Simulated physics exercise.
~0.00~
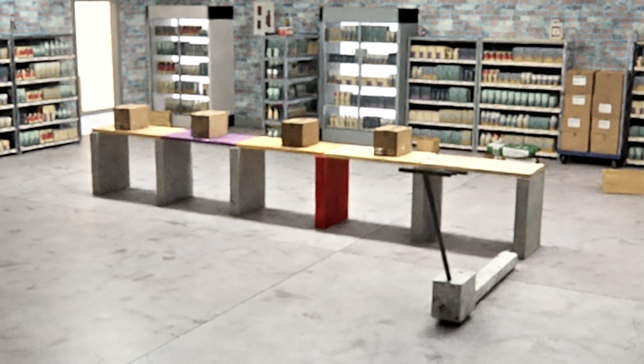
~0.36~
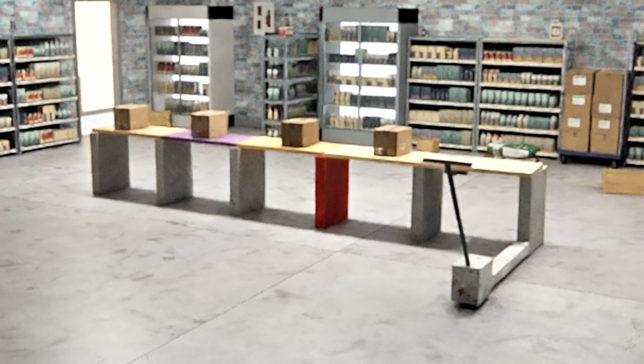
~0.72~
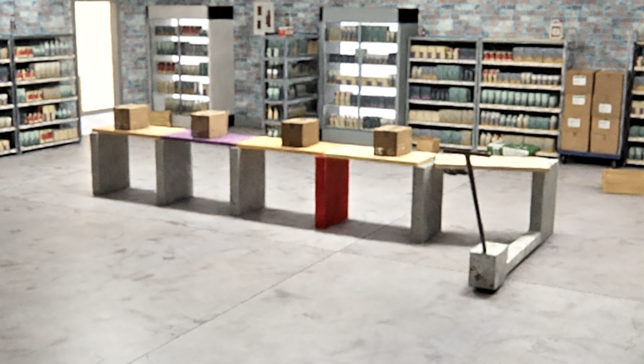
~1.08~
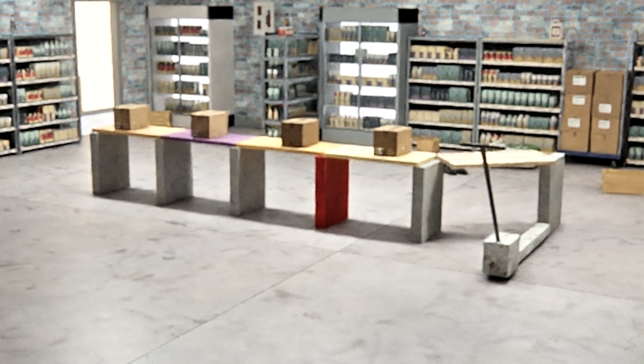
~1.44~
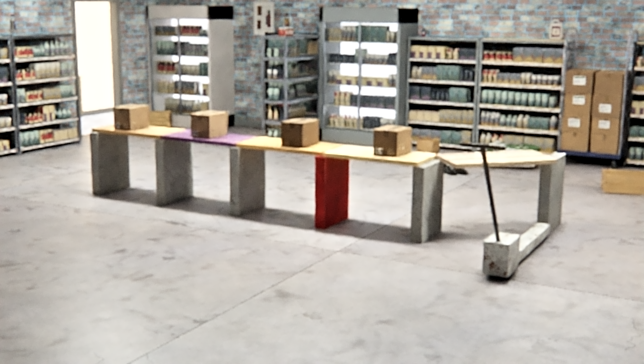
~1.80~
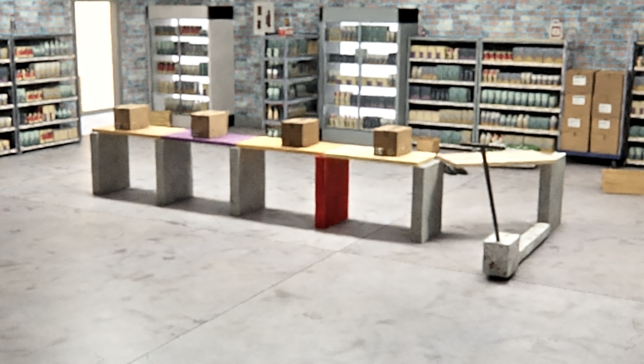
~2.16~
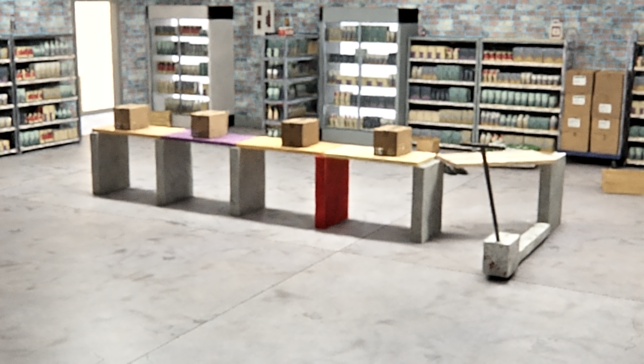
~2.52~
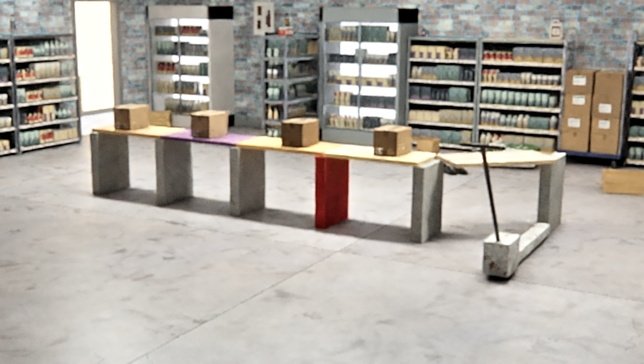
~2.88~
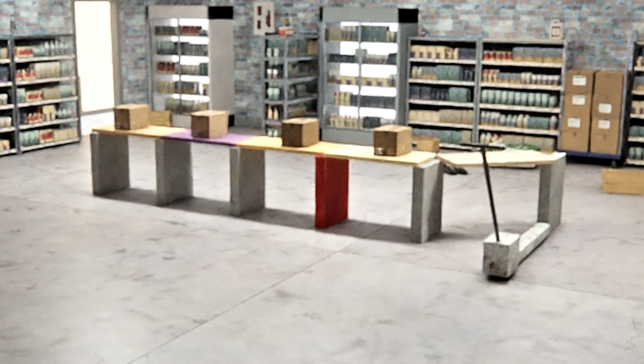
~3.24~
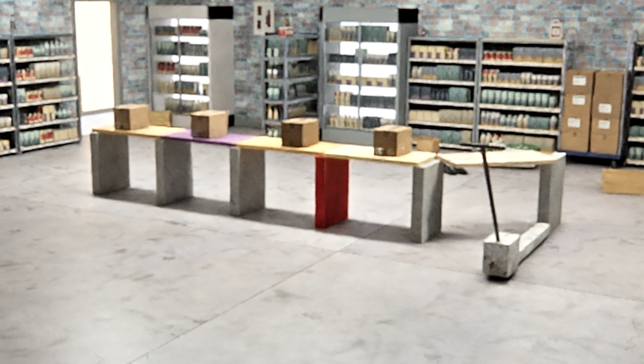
A floor jack shoves the right end of a long shelf askew, but nothing falls.
